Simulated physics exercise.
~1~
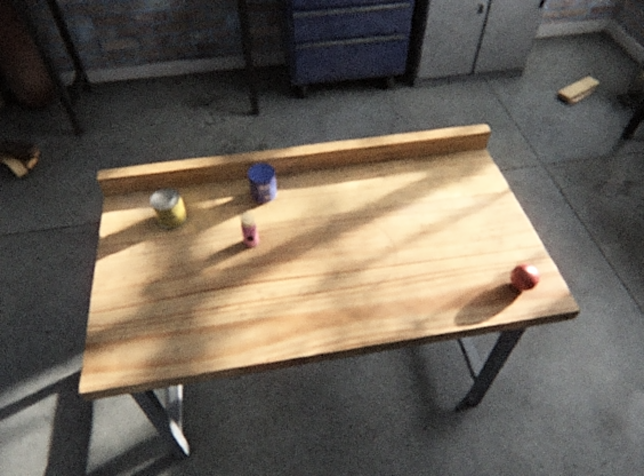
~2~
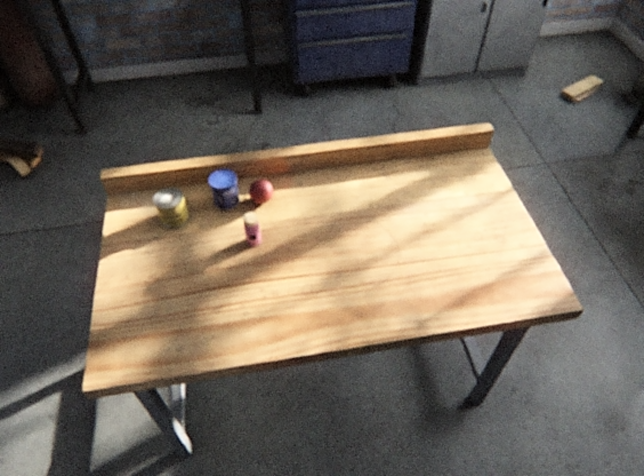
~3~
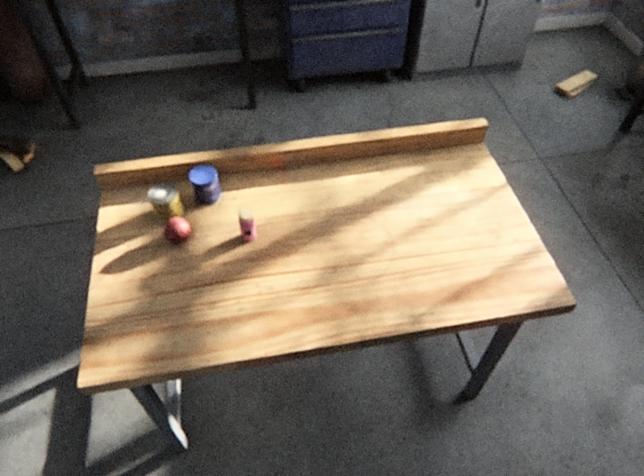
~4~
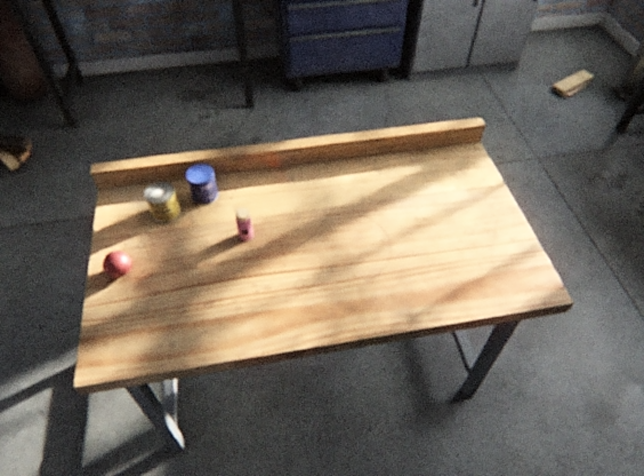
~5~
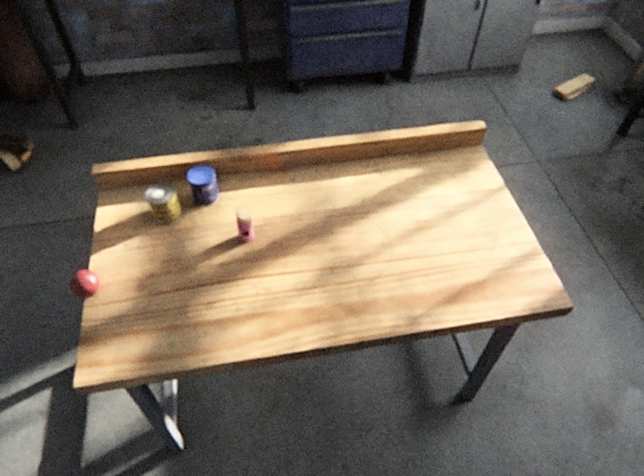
On a wooden table with a raised rail along its far side, a red ball rolls left to the blue tin, which shifts a little left and stays upright, then continues left and toward the viewer past the yellow tin and pink shaker, ending at the table's left edge.
